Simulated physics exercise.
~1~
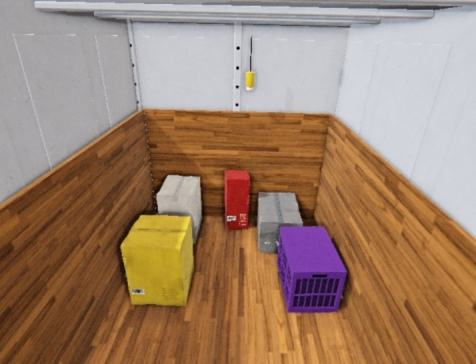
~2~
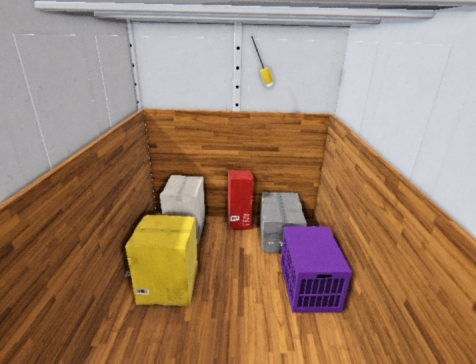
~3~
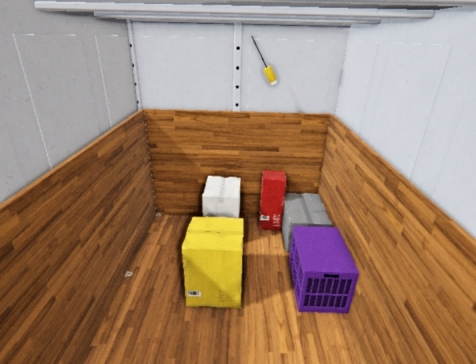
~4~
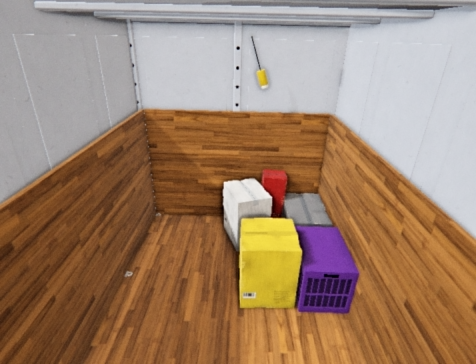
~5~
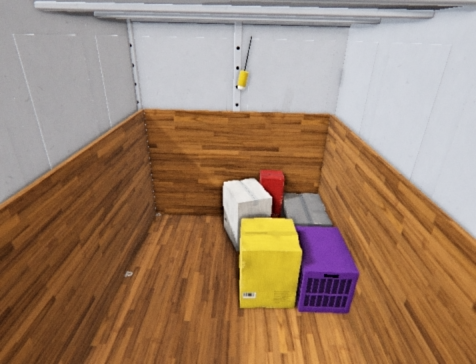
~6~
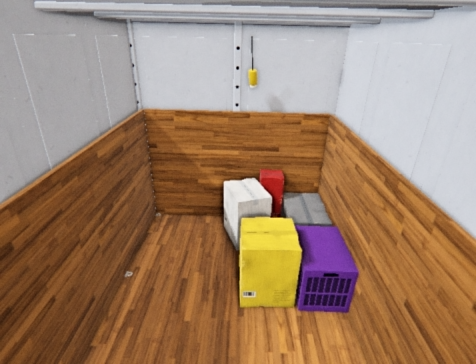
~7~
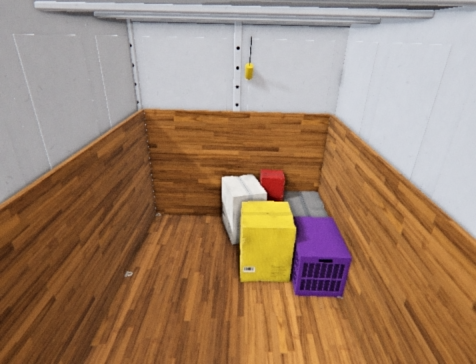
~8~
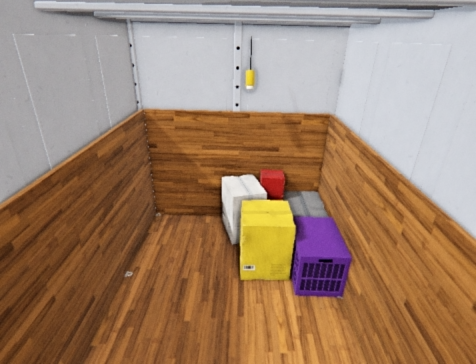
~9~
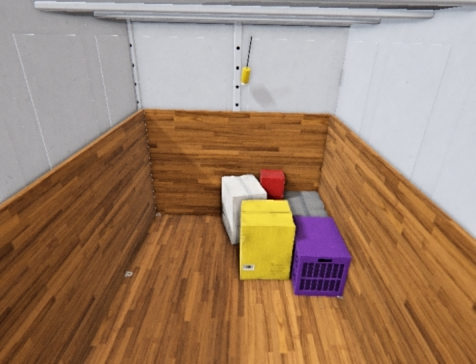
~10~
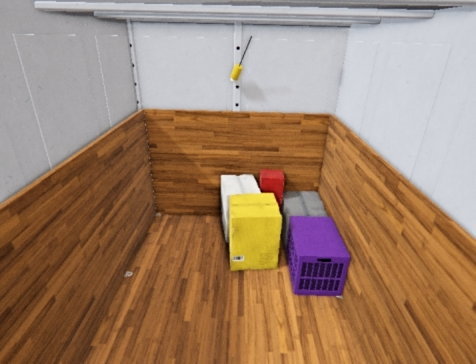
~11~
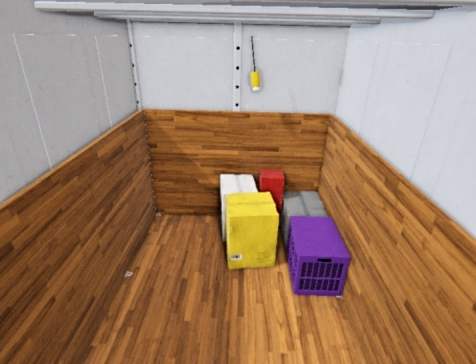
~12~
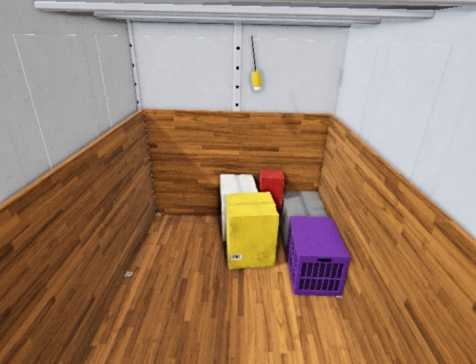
In a wood-lined cargo bay, five boxes slide right and bunch together, then shift slightly toward the front wall, staying upright.
